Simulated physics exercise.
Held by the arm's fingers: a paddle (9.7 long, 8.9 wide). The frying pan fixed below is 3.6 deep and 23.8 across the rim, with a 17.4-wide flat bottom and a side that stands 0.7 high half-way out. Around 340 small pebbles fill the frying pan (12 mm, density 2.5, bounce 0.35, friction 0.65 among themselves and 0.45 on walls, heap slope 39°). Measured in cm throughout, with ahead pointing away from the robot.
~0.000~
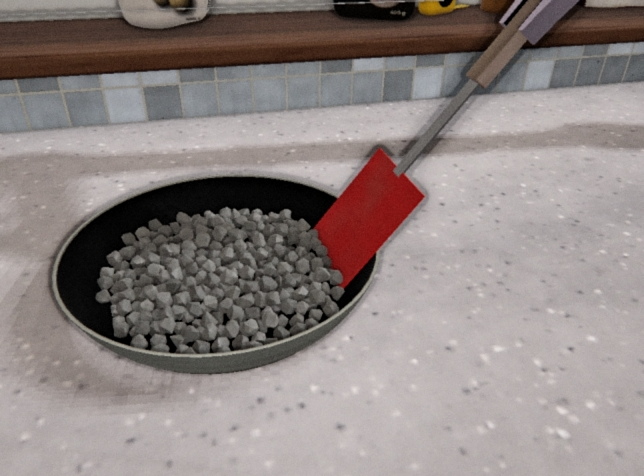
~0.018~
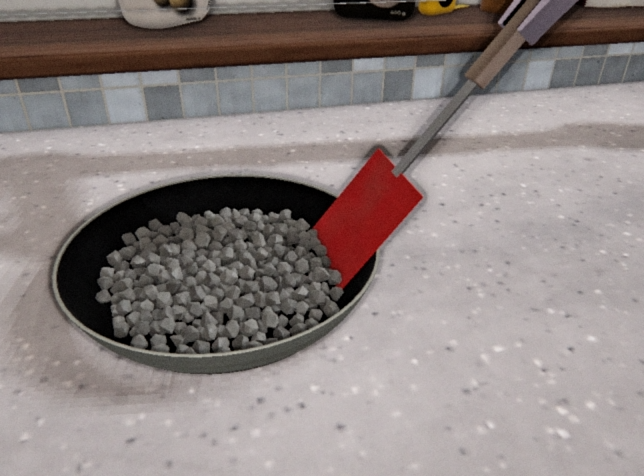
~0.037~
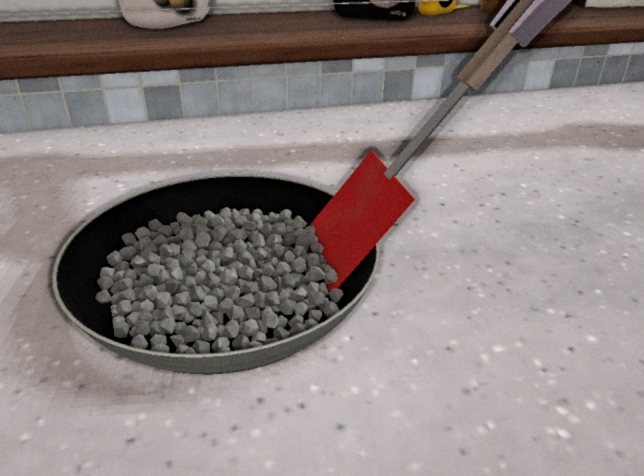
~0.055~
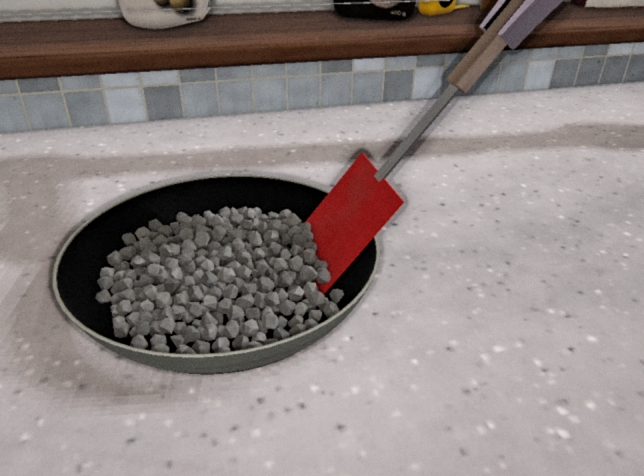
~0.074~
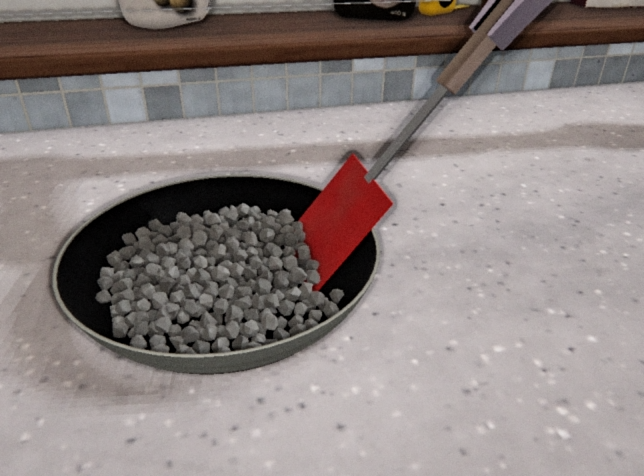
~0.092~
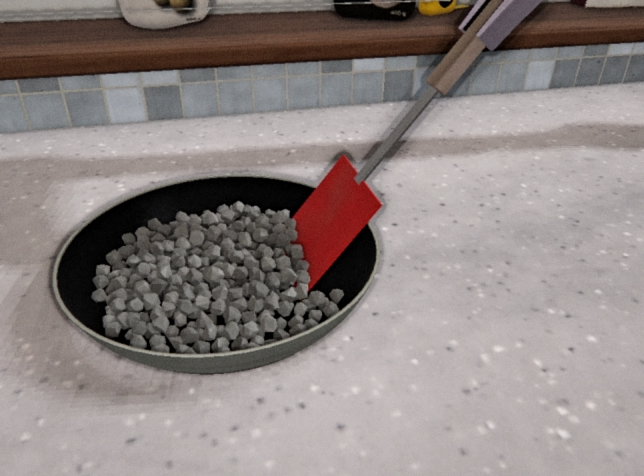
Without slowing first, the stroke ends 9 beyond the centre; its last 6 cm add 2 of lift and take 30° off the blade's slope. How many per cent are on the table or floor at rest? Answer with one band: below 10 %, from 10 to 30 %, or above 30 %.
From 10 to 30 %.
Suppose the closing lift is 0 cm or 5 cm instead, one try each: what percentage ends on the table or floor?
Roughly 15 per cent, then 20 per cent.
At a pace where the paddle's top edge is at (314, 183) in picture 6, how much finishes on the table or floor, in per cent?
Roughly 35 per cent.
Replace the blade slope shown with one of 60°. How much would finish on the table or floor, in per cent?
It would then be close to 25 %.
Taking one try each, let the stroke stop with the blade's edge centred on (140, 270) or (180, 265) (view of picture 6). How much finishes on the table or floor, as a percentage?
Respectively some 0 and 0 percent end on the table or floor.
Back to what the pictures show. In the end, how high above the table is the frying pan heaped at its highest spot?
About 6.0 centimetres.
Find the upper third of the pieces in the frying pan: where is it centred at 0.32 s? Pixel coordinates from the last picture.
I'd say close to (115, 257).
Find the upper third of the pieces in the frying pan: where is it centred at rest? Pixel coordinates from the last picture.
Centre: Roughly (100, 266).
After 0.21 s, sloping 51°, highest piece 4 above the table; 345 in the frying pan.
After 0.32 s, sloping 39°, highest piece 6 above the table; 338 in the frying pan, 1 on the table or floor, 6 on the blade or in flight.
After 0.58 s, sloping 21°, highest piece 6 above the table; 277 in the frying pan, 67 on the table or floor, 1 on the blade or in flight.
After 1.63 s, sloping 21°, highest piece 6 above the table; 277 in the frying pan, 68 on the table or floor.
At rest, 277 in the frying pan, 68 on the table or floor. That is 20 % on the table or floor.
